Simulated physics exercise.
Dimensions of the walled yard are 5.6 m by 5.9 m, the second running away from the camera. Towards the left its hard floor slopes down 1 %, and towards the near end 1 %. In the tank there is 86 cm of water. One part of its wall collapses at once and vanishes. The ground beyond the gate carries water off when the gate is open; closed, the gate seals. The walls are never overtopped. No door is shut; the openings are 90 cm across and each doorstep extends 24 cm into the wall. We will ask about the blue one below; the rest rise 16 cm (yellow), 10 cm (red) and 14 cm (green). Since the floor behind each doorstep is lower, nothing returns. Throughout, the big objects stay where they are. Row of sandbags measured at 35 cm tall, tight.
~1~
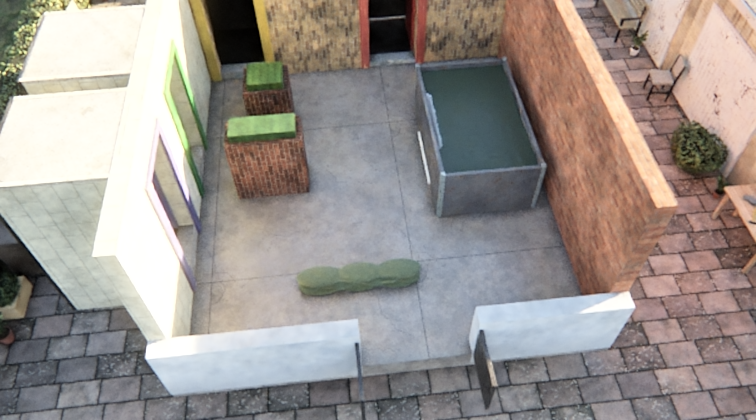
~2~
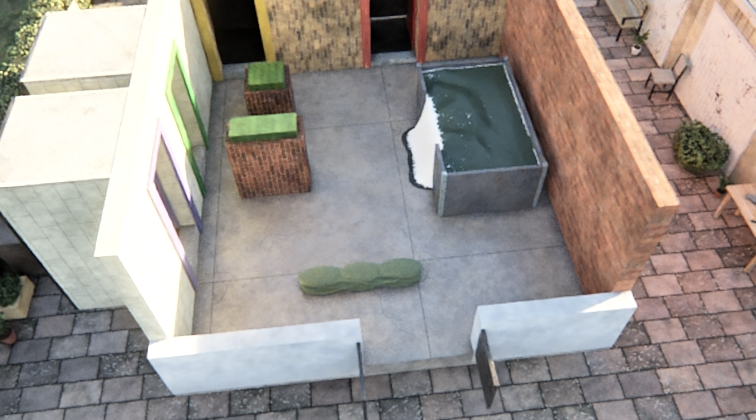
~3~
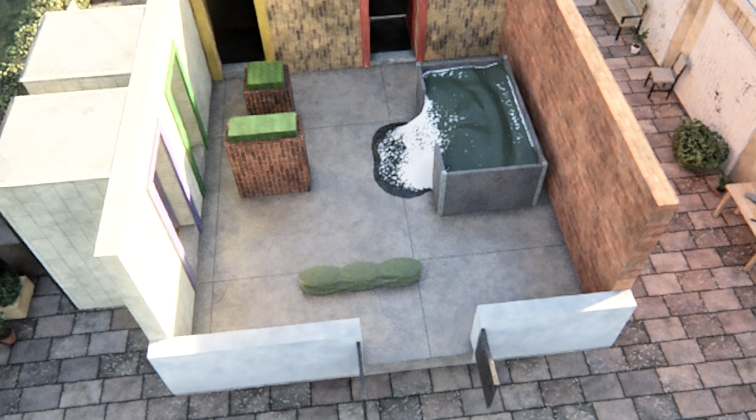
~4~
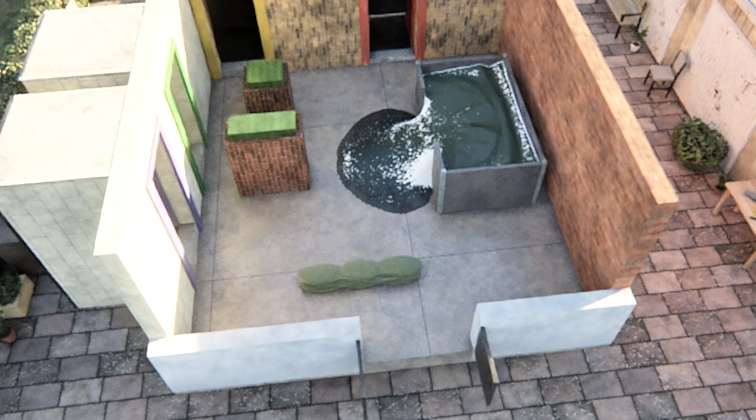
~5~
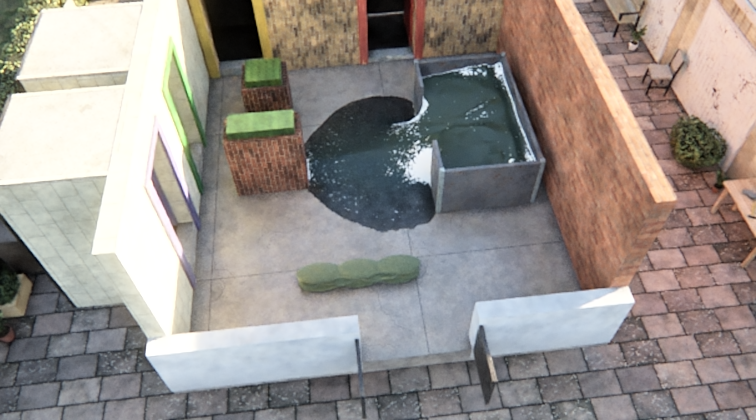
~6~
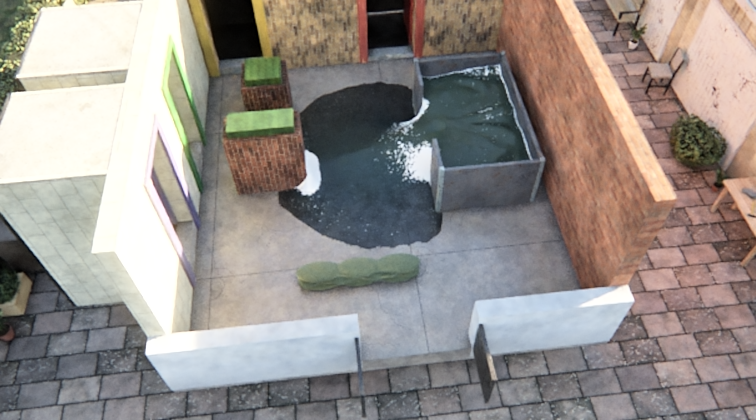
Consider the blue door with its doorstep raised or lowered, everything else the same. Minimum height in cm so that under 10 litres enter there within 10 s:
18 cm.
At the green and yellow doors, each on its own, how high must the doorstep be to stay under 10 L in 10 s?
About 37 cm at green and 16 cm at yellow.
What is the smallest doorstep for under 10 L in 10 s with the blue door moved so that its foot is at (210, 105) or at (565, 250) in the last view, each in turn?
Roughly 17 and 9.5 cm.
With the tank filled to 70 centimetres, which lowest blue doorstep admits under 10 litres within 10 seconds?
Roughly 15 centimetres.
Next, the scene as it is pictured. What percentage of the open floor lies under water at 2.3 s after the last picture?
Roughly 60 percent of the floor.
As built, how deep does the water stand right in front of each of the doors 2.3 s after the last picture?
Depth (cm): Blue 17 / yellow 14 / red 4 / green 25.
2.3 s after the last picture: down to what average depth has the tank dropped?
Roughly 29 cm.
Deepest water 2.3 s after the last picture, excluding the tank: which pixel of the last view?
Around pixel (201, 362).
Then, 0.7 s after the last picture water covers 45 % of the floor, deepest (44 cm) near (310, 170); 12 cm at the blue door, 0 litres in over its 25 cm doorstep.
Then, 2.3 s after the last picture water covers 60 % of the floor, deepest (32 cm) near (201, 362); 17 cm at the blue door, 0 litres in over its 25 cm doorstep.
Then, 9.3 s after the last picture water covers 95 % of the floor, deepest (14 cm) near (566, 320); 10 cm at the blue door, 0 litres in over its 25 cm doorstep.
At the blue door as built, the water peaked near 22 cm, 4.1 s after the last picture.
With a doorstep of 16 cm, 30 litres would have come in within the 10 s; with 22 cm, 0 litres. So under 10 litres takes about 18 cm.
